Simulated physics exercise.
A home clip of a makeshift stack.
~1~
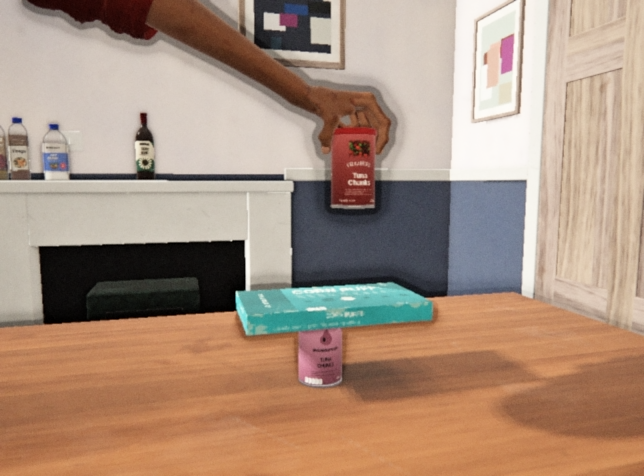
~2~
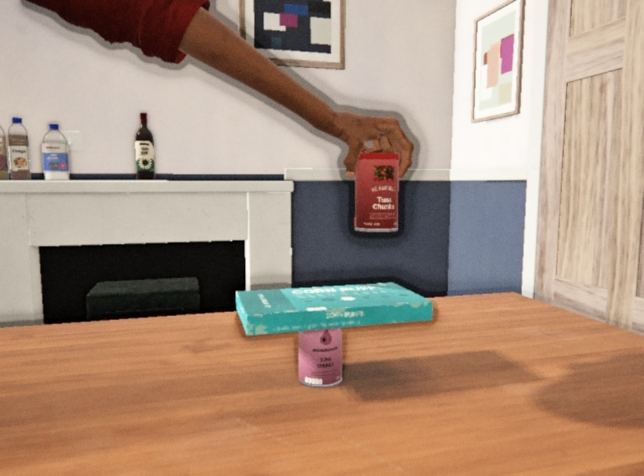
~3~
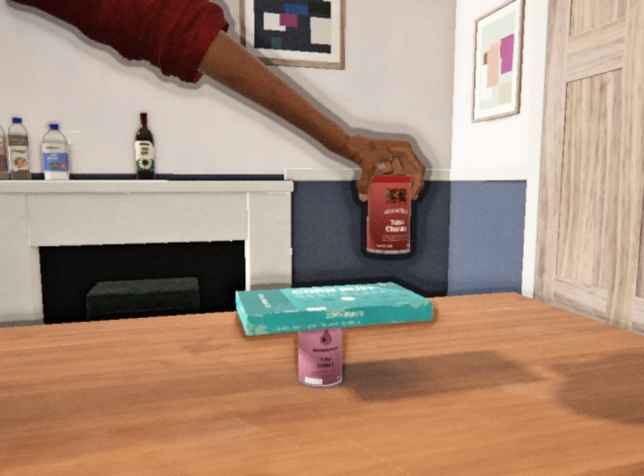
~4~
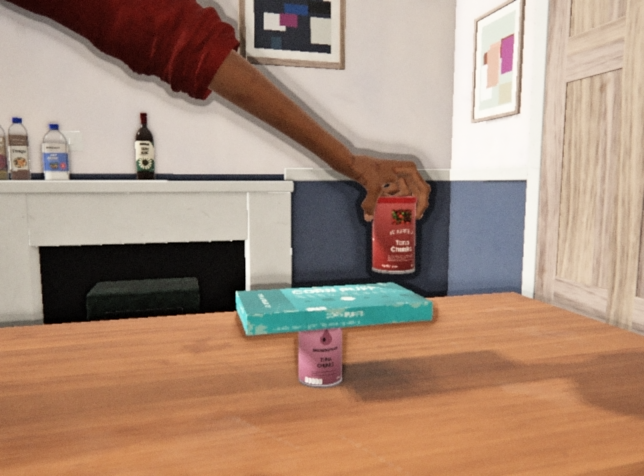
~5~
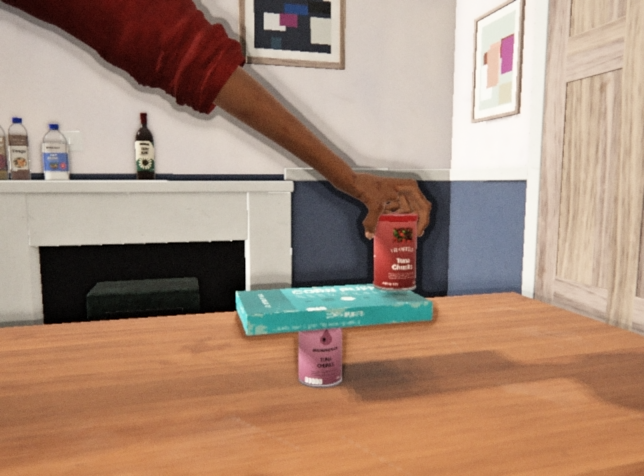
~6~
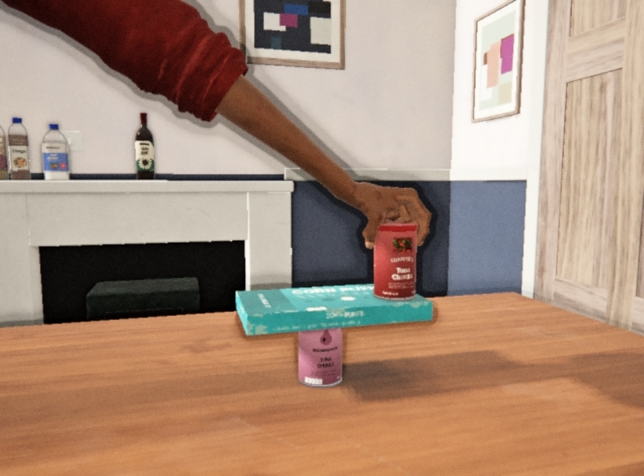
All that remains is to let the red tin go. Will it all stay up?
In the end the stack comes apart.
Then, 0.40 s on from there, red tin now fallen; turquoise packet turned 54° from how it was put.
Then, 0.70 s on from there, turquoise packet now fallen; pink tin shifted a little.
In the end, fallen, red tin and turquoise packet; pink tin unmoved. The stack gives way.
